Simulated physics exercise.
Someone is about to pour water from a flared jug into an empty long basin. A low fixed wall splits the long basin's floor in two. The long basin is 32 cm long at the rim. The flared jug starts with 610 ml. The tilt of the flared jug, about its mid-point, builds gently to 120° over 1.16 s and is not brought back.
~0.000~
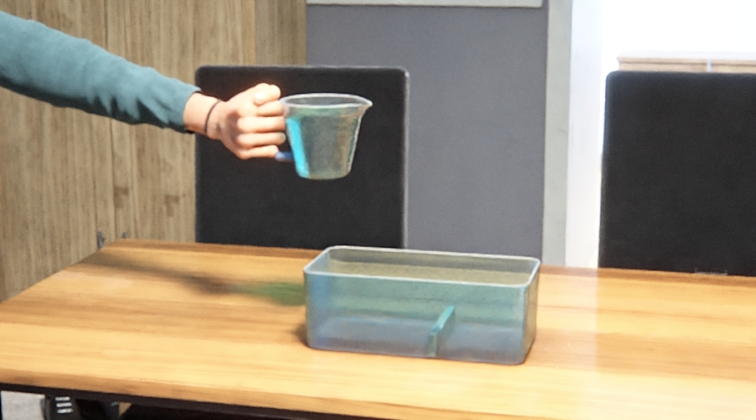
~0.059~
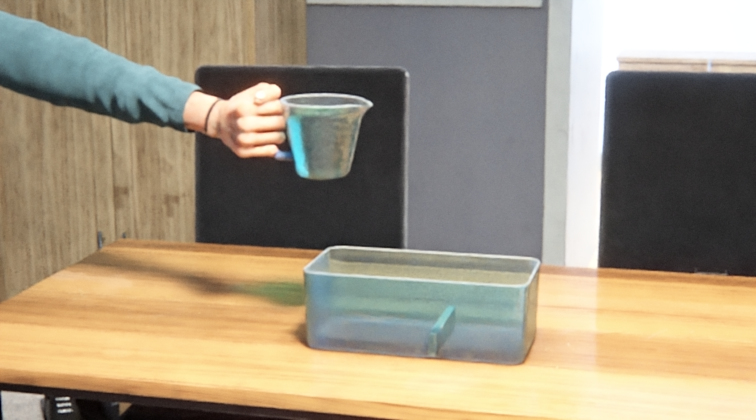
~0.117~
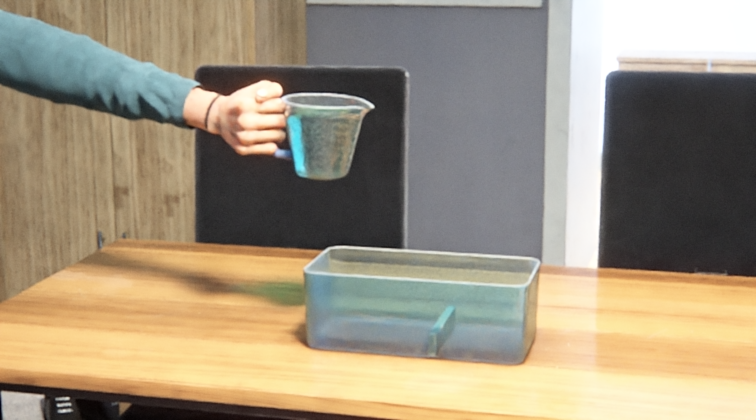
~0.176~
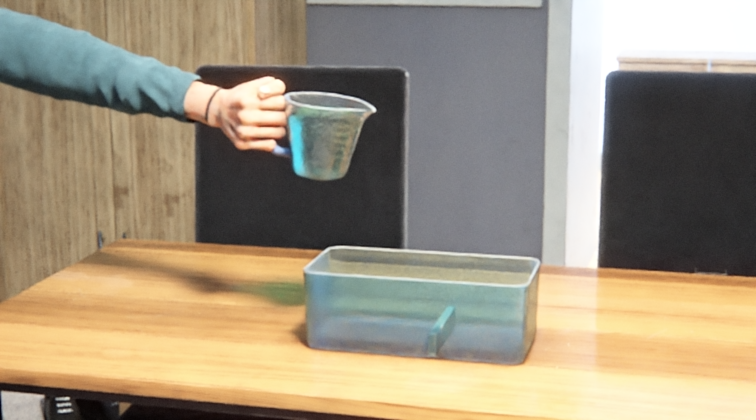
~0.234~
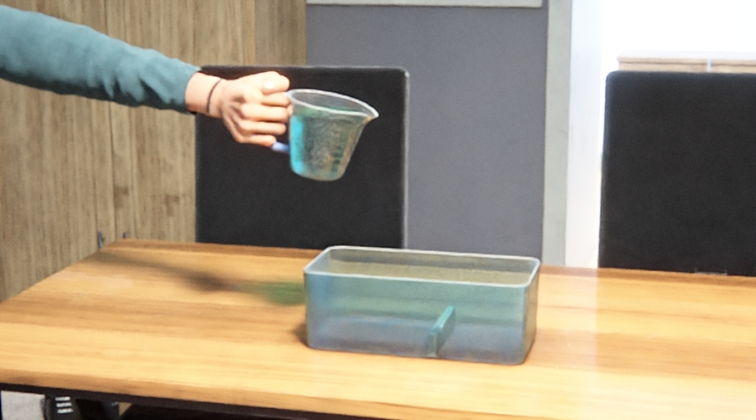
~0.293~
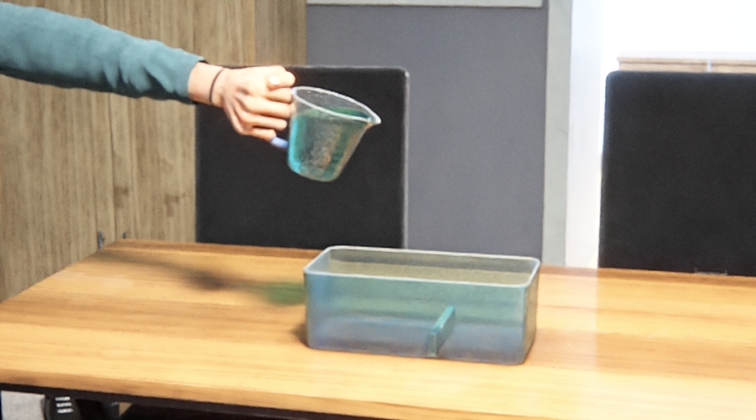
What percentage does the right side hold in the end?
The far part has some 16 per cent.
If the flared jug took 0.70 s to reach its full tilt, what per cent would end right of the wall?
Then about 15 per cent.
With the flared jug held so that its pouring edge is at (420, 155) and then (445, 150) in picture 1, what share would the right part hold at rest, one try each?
First 65, then 80 per cent.
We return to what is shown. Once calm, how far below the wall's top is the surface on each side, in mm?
Left about 14 mm, right about 28 mm.
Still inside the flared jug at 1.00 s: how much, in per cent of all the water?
Near 2 in a hundred.
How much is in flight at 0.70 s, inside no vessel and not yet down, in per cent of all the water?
Near 30 in a hundred.
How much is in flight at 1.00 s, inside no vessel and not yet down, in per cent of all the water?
About 12 per cent.
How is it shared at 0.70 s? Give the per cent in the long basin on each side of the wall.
Some 16 per cent left and 2 right.
After 0.70 s the tilt is 80° and 52 per cent is still to pour, 15 is left of the wall and 2 right of it.
After 1.00 s the tilt is 115° and 2 per cent is still to pour, 76 is left of the wall and 9 right of it.
After 1.32 s the tilt is 120° and 0 per cent is still to pour, 81 is left of the wall and 14 right of it.
After 1.66 s the tilt is 120° and 0 per cent is still to pour, 79 is left of the wall and 16 right of it.
In the end 78 per cent lies left of the wall, 16 right of it and 5 outside.
